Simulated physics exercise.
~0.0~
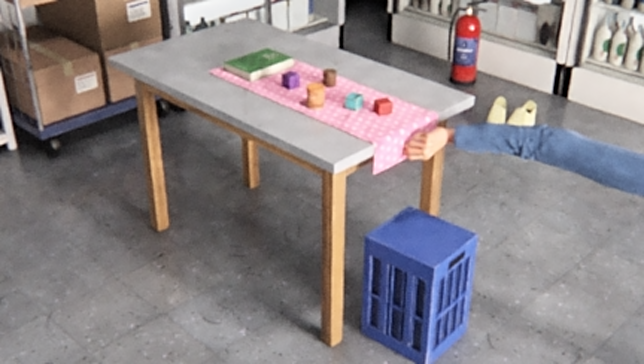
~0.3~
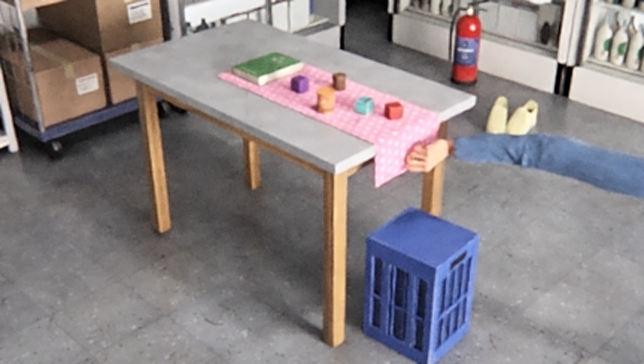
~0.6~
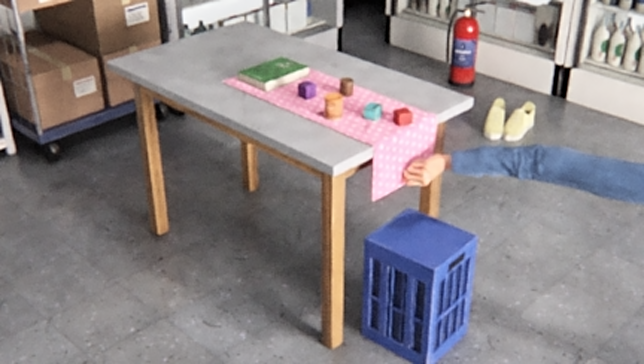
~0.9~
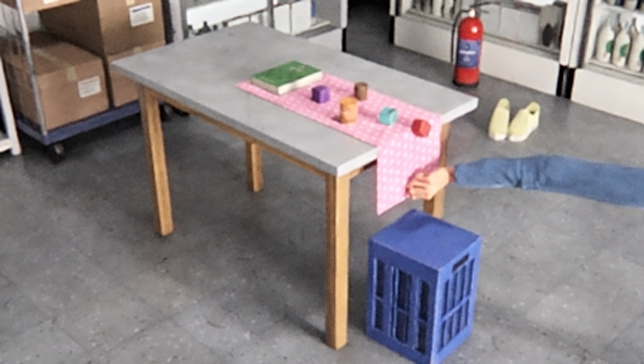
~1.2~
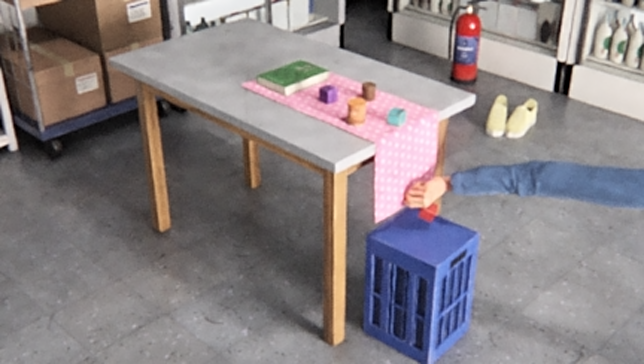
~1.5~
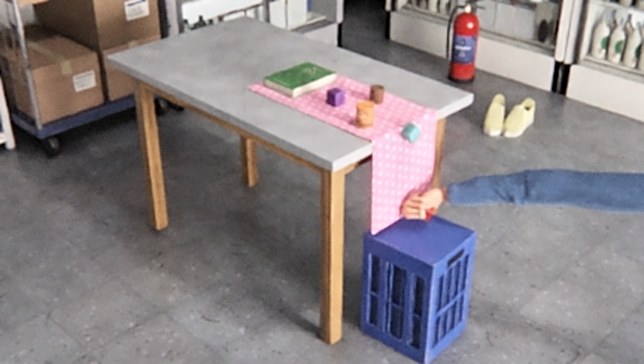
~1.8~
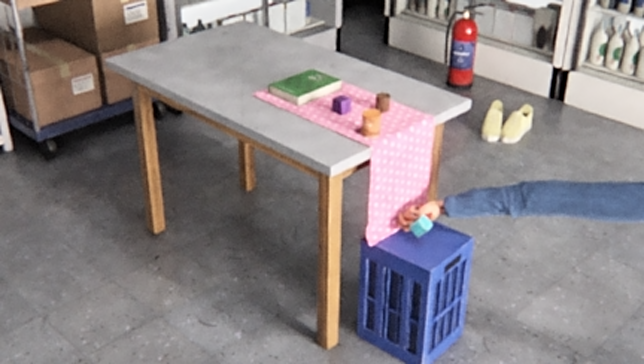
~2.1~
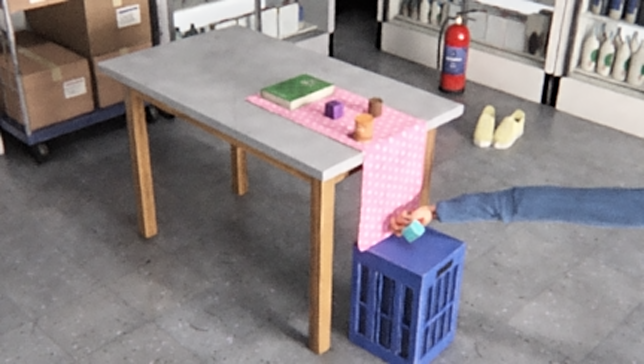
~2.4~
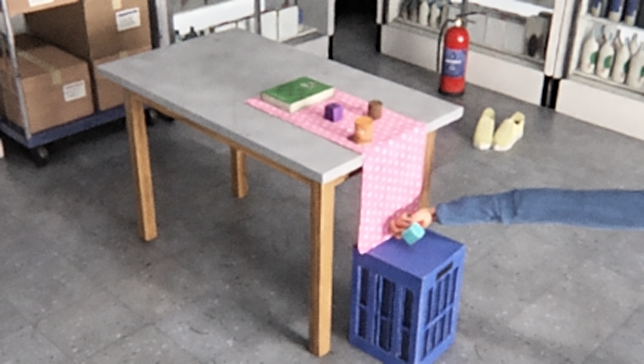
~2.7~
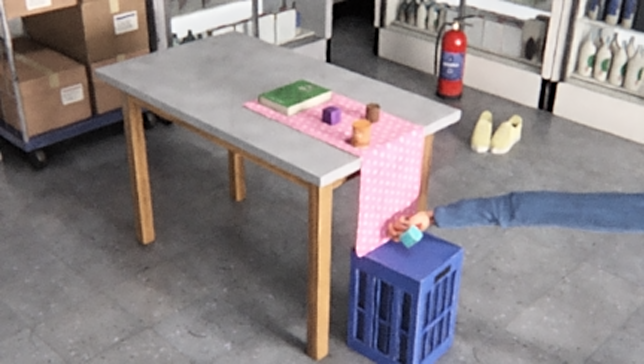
In this clip, a hand slowly pulls a pink table runner down over a grey table's edge, carrying its objects along until first a red cube and then a turquoise cube drop off, ending with the hem at the blue crate and the book, purple cube, orange can and brown pot still on top.
